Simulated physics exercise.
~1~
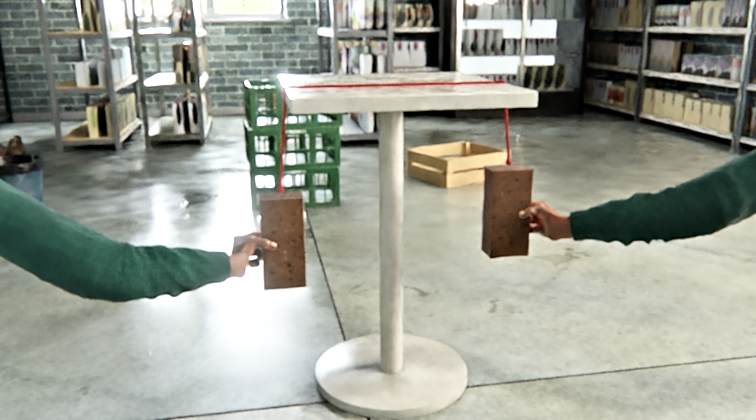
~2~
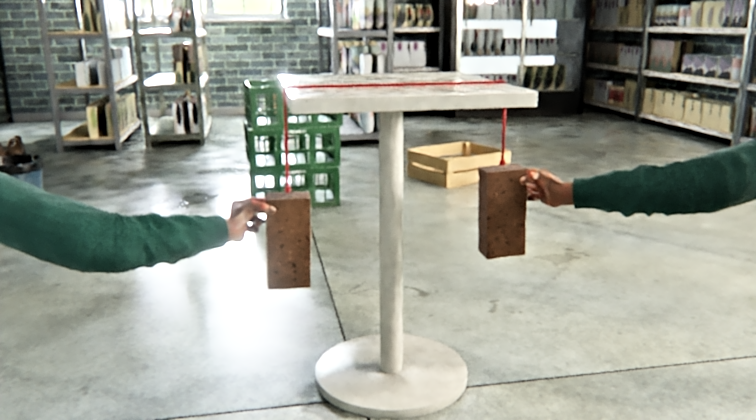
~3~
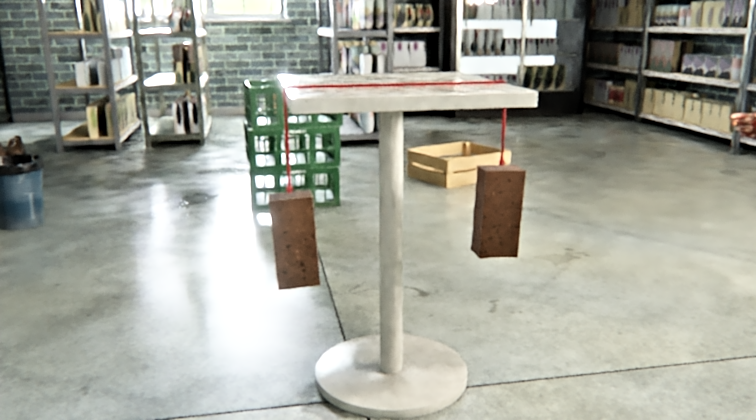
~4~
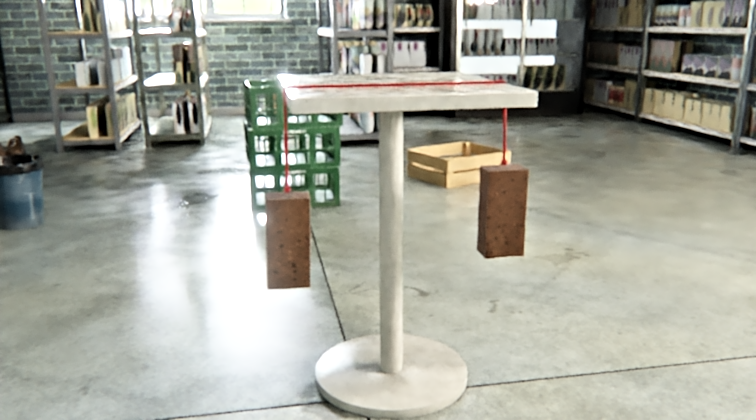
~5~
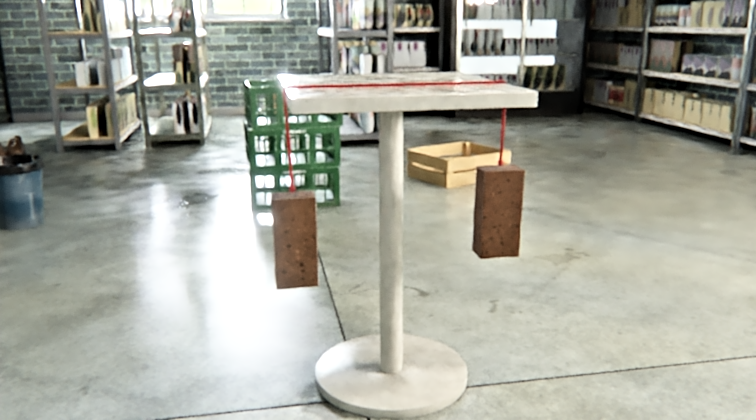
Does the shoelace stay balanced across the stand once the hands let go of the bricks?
Yes, the shoelace keeps its balance. Both bricks sway slightly but still hang on either side of the stand.
Across a plant stand, two hands release bricks tied to a red shoelace, which stays balanced.
